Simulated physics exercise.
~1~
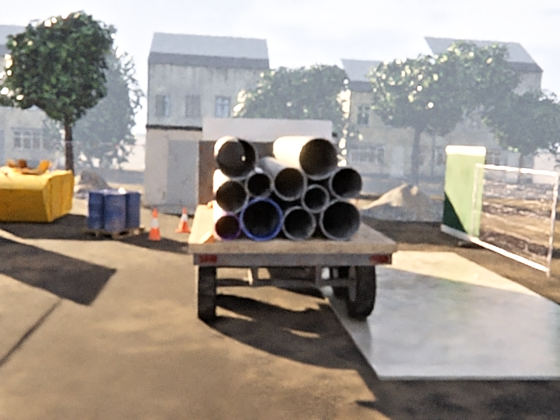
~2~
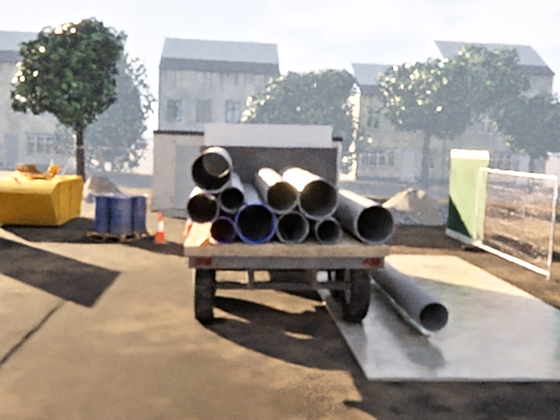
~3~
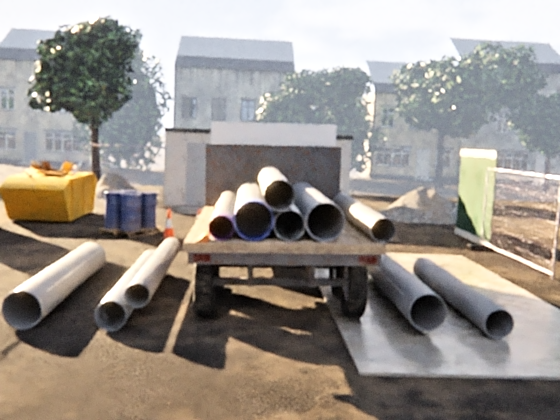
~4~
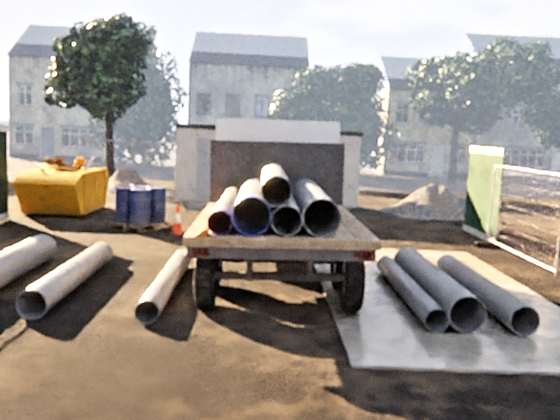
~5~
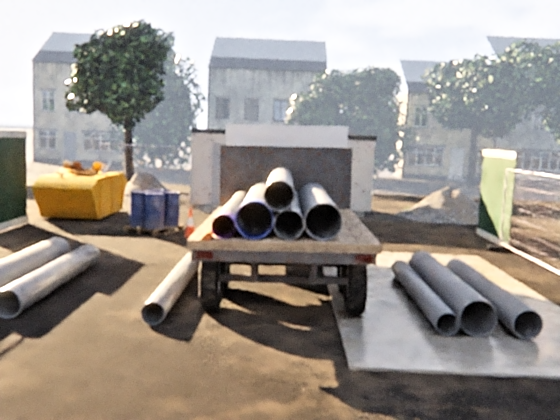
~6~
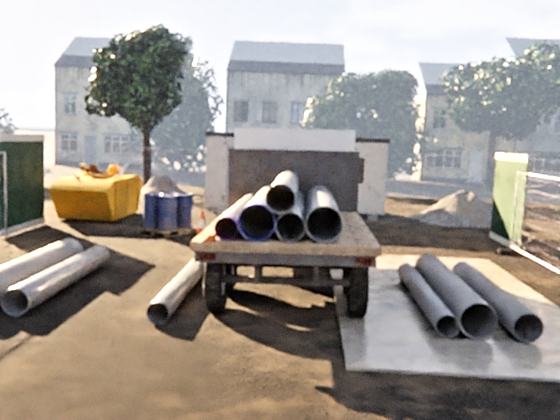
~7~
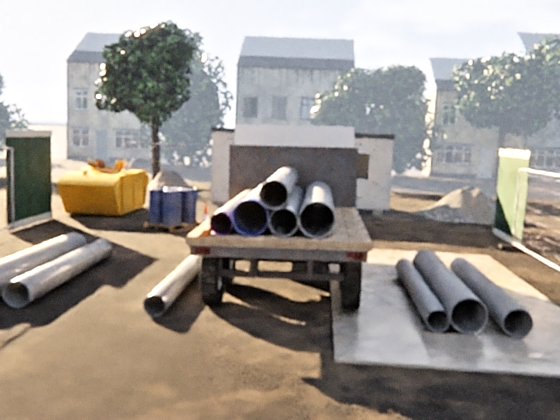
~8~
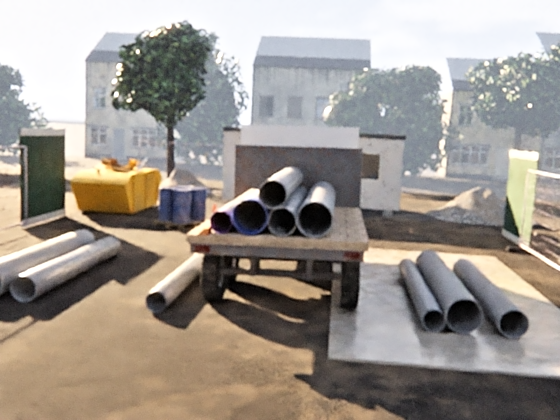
Pipes stacked on the back of a parked flatbed lorry slumped apart and rolled off both sides, three coming to rest on the ground to each side, while a small heap, including the blue and purple ones, stayed on the deck.
